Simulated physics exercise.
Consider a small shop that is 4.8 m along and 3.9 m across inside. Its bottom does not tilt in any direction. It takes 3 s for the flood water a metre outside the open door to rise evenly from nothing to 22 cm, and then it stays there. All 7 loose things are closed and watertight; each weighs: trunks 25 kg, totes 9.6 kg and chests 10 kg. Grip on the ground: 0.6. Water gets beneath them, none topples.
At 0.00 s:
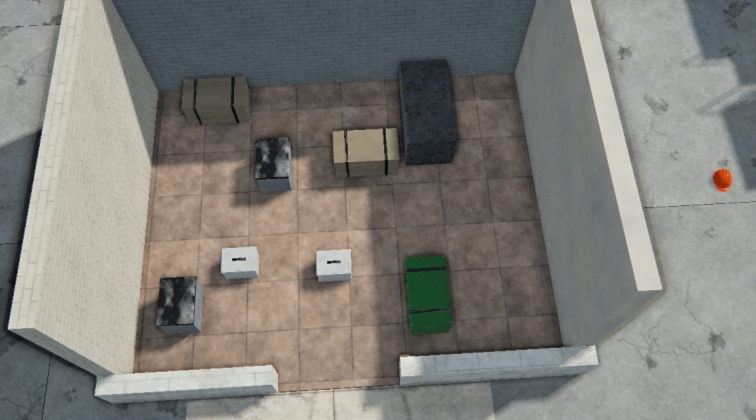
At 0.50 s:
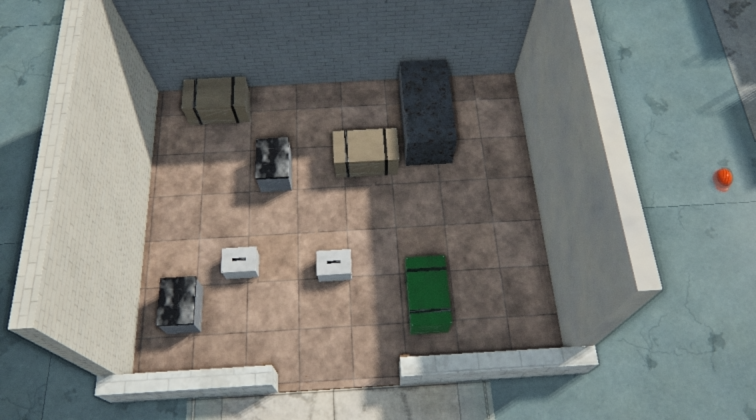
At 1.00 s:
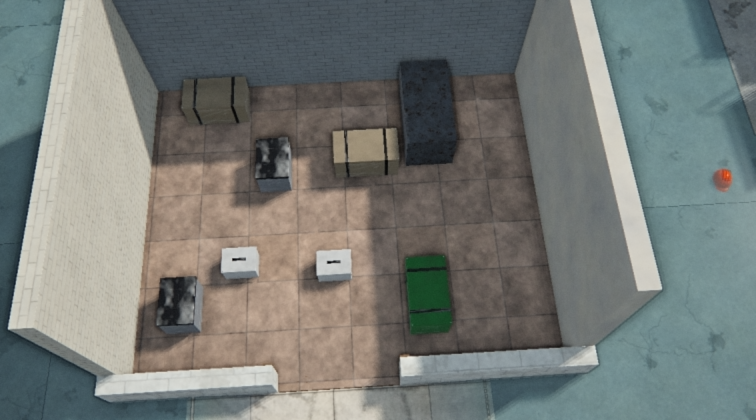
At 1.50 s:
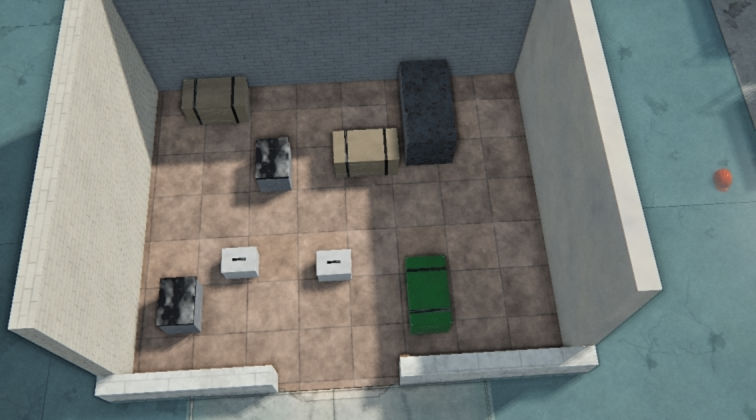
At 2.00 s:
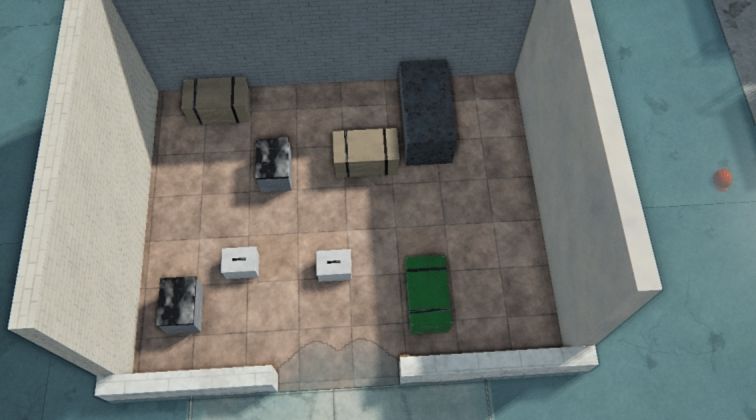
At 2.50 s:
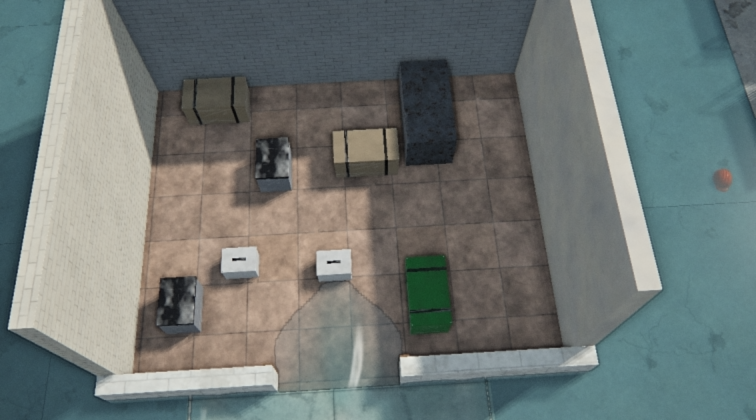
A walled room of boxes stays still as water surrounds it and enters the front gap.
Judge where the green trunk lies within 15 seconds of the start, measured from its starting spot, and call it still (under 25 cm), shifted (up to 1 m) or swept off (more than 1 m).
It is shifted.
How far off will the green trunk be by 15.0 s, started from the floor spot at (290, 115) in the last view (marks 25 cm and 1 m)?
By then it winds up well off.
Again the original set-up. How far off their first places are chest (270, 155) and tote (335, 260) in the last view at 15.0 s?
In turn: 150 cm, 200 cm.
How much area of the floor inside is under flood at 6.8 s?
About 17 m2.
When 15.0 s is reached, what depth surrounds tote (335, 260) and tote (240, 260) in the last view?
Depths: Near 16 cm, then near 14 cm.
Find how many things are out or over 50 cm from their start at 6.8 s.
Answer: 3.
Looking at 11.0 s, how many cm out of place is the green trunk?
Around 0 cm from the start by that time.
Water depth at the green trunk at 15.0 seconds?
Close to 8 centimetres.
After 3.5 s the green trunk is near (429, 290), 0.0 m from its start, aground; 0 afloat.
After 6.8 s the green trunk is near (429, 290), 0.0 m from its start, aground; 4 afloat.
After 11.0 s the green trunk is near (429, 290), 0.0 m from its start, aground; 6 afloat.
After 15.0 s the green trunk is near (455, 252), 0.5 m from its start, afloat; 7 afloat.
